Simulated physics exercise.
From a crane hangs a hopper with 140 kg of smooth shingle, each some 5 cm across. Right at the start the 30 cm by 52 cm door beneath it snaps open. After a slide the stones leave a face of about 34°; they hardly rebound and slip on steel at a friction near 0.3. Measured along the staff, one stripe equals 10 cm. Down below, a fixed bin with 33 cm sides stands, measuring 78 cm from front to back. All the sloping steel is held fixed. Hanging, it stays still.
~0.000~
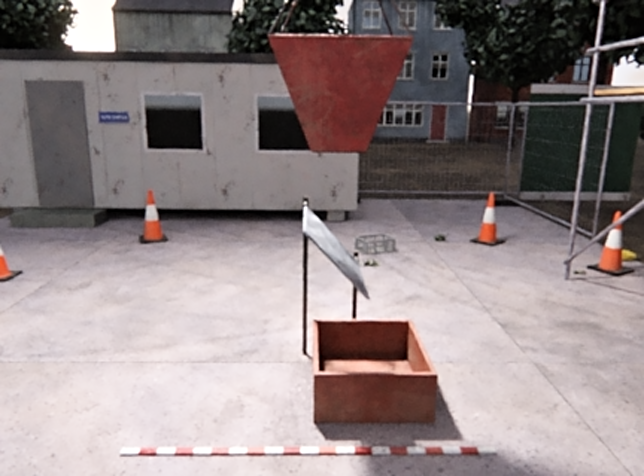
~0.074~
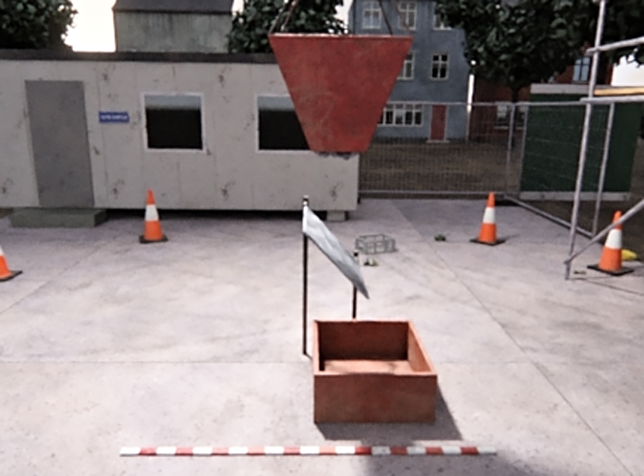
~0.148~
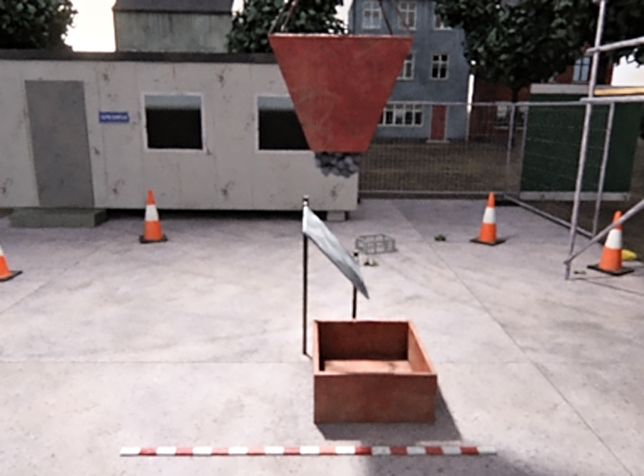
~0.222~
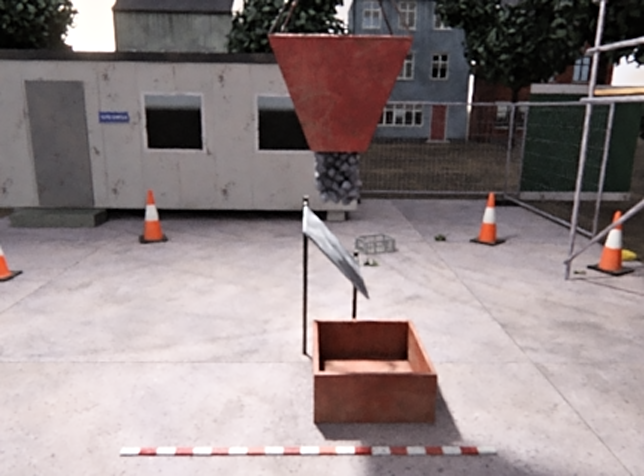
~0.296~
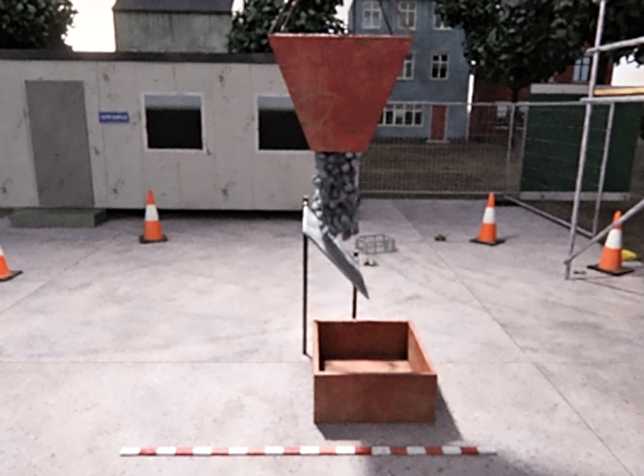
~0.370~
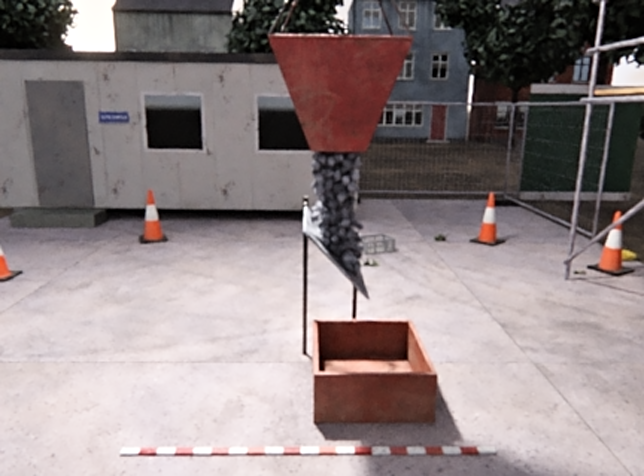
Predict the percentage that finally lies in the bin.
59 per cent, roughly.
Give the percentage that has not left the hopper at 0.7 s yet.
Some 0 per cent is still held.
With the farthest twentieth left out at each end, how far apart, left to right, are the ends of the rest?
I'd say close to 150 cm, left to right.
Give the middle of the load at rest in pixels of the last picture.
They end up centred close to (406, 379).
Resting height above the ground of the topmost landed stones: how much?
Max stone height at rest approx 24 cm.
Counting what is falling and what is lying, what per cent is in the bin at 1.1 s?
Near 60 percent at that time.
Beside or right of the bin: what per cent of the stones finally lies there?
Approximately 40 in a hundred, give or take.
After 0.7 s, 0 % in the hopper, 32 % on the steel, 53 % falling or lying in the bin, 15 % falling or lying beside or right of the bin; the stones farthest right are at (467, 378).
After 1.1 s, 0 % in the hopper, 59 % falling or lying in the bin, 41 % falling or lying beside or right of the bin; the stones farthest right are at (560, 378).
After 1.7 s, 0 % in the hopper, 59 % falling or lying in the bin, 41 % falling or lying beside or right of the bin.
After 2.6 s, 0 % in the hopper, 59 % falling or lying in the bin, 41 % falling or lying beside or right of the bin.
After 4.5 s, 0 % in the hopper, 59 % in the bin, 41 % beside or right of the bin.
